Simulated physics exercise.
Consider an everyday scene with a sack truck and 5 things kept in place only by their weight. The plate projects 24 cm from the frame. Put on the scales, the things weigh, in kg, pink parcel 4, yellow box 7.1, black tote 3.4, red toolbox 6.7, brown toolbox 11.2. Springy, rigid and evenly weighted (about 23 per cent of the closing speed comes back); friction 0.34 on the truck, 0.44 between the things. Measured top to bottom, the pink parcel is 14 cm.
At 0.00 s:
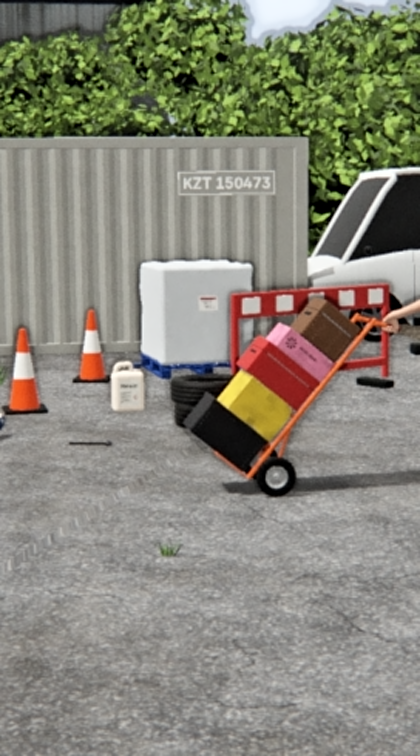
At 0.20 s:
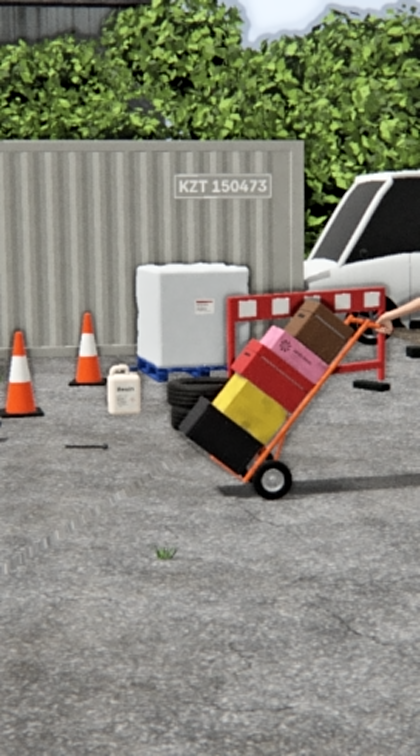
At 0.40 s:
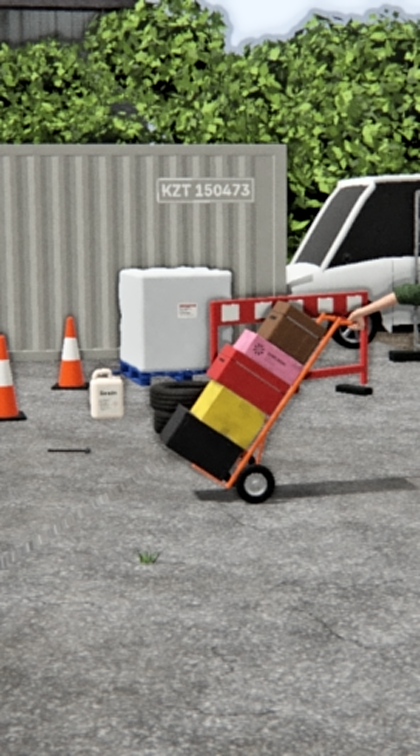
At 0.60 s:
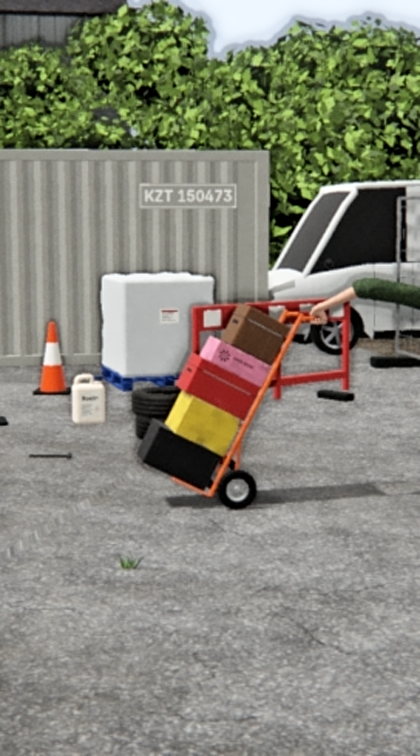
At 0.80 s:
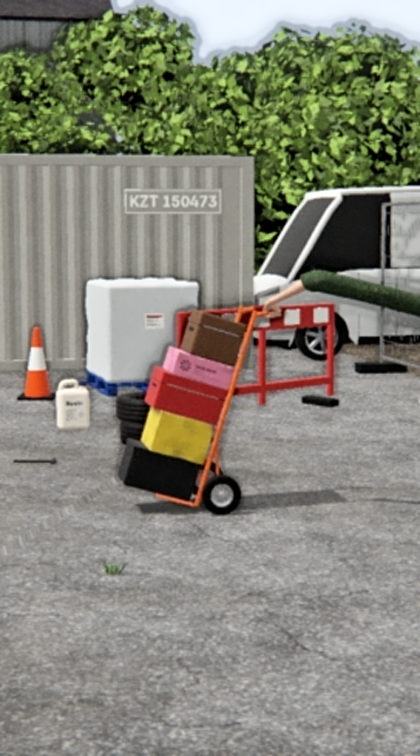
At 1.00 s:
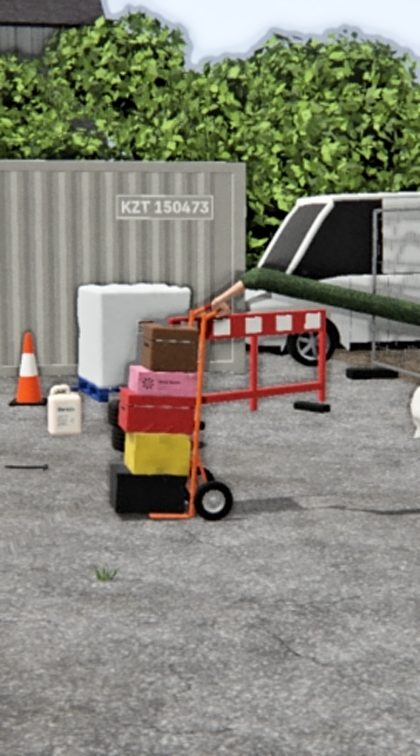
A hand, then a green-sleeved arm, grips an orange hand truck on a grey paved yard, seen from the side at a slight distance. Black, yellow, red, pink and brown boxes are stacked bottom to top, before a grey container, white tank, traffic cones, red barrier and white vehicle. The arm tilts the leaning stack steadily leftward to nearly upright while the view drifts right.
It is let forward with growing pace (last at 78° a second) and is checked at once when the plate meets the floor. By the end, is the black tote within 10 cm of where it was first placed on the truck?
Yes: It never gets far.
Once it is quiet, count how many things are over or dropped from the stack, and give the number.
In total, 4.
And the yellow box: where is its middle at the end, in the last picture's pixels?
About (85, 465).
By 1.40 s, truck upright; black tote rocked 3° off its seat near (146, 493); brown toolbox rocked 19° off its seat; pink parcel rocked 19° off its seat.
By 1.90 s, truck upright; pink parcel and brown toolbox now dropped from the stack; black tote rocked 3° off its seat near (146, 493); red toolbox rocked 54° off its seat.
By 2.20 s, truck upright; red toolbox now dropped from the stack; black tote rocked 3° off its seat near (146, 493); yellow box on its side.
When it is over (2.9 s), dropped from the stack, pink parcel, red toolbox and brown toolbox; lying over on the truck, yellow box; black tote within 10 cm of the start. End places, in pixels of the last picture, black tote near (149, 493).
